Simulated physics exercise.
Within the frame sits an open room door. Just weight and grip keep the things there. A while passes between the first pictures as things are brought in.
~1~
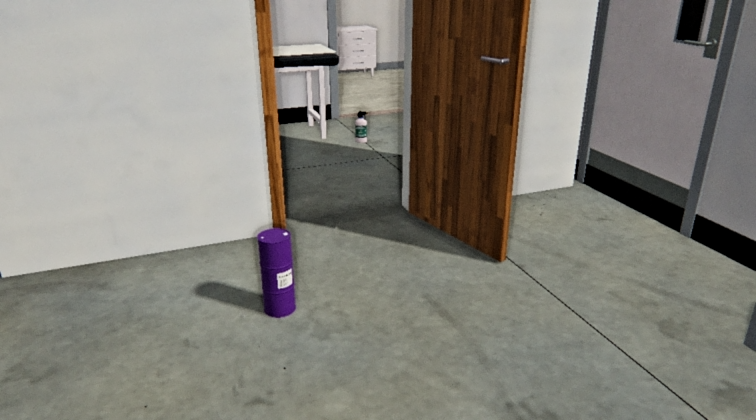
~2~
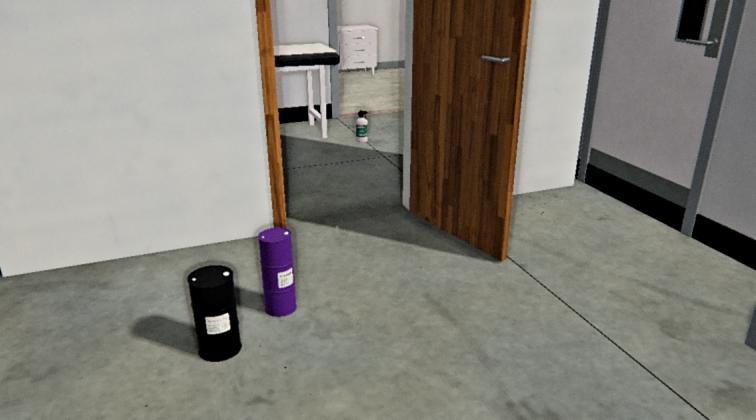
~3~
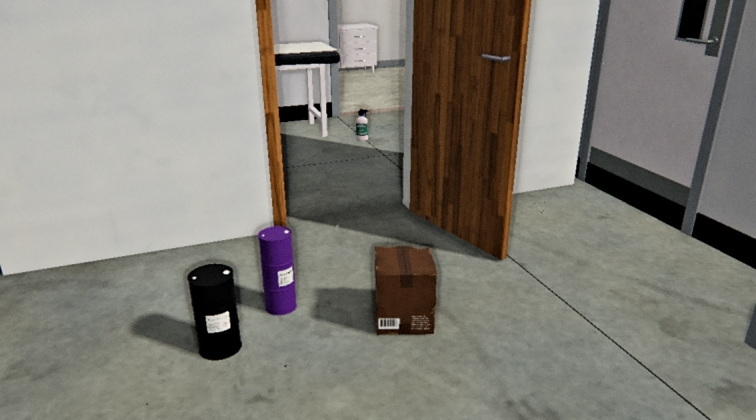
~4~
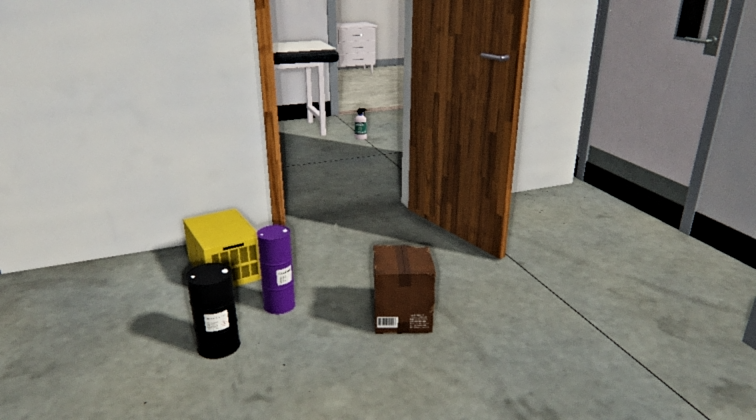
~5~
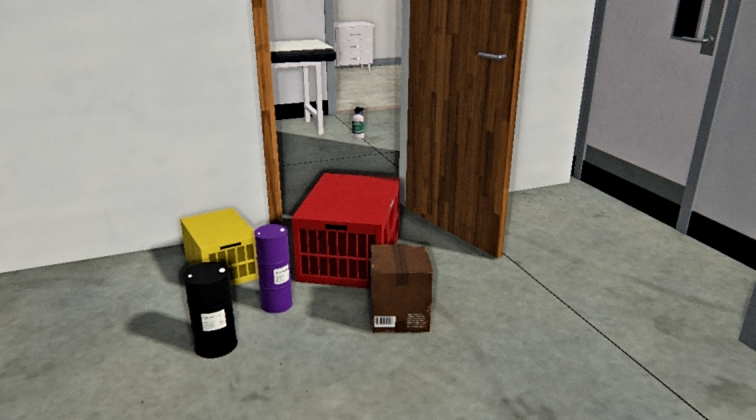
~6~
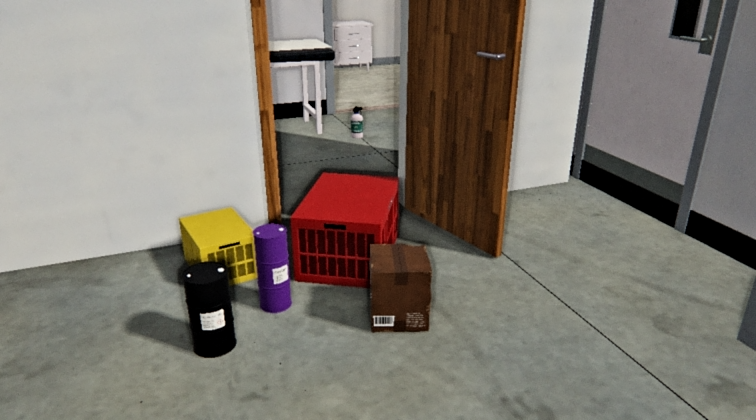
A wooden door stands wide open and still in a pale-walled room with a grey floor, seen from slightly above, with a white table, small cabinet and bottle beyond the doorway. A purple canister stands before the doorway, then a black canister appears to its left, a brown box to its right, a yellow crate behind and a red chest in the opening. Nothing visibly slides or rolls, and the view shifts only very slightly.
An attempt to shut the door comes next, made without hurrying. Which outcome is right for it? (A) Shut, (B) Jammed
(B) Jammed.
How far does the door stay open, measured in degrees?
Close to 60 degrees, I'd say.
Then, 0.50 s past the last view, door at 95°.
Then, 0.90 s past the last view, door at 79°.
Then, 1.20 s past the last view, door at 66°.
Finally, door at 59°; all 5 still in place. Final places as the last picture's camera would see them, red chest near (348, 226).
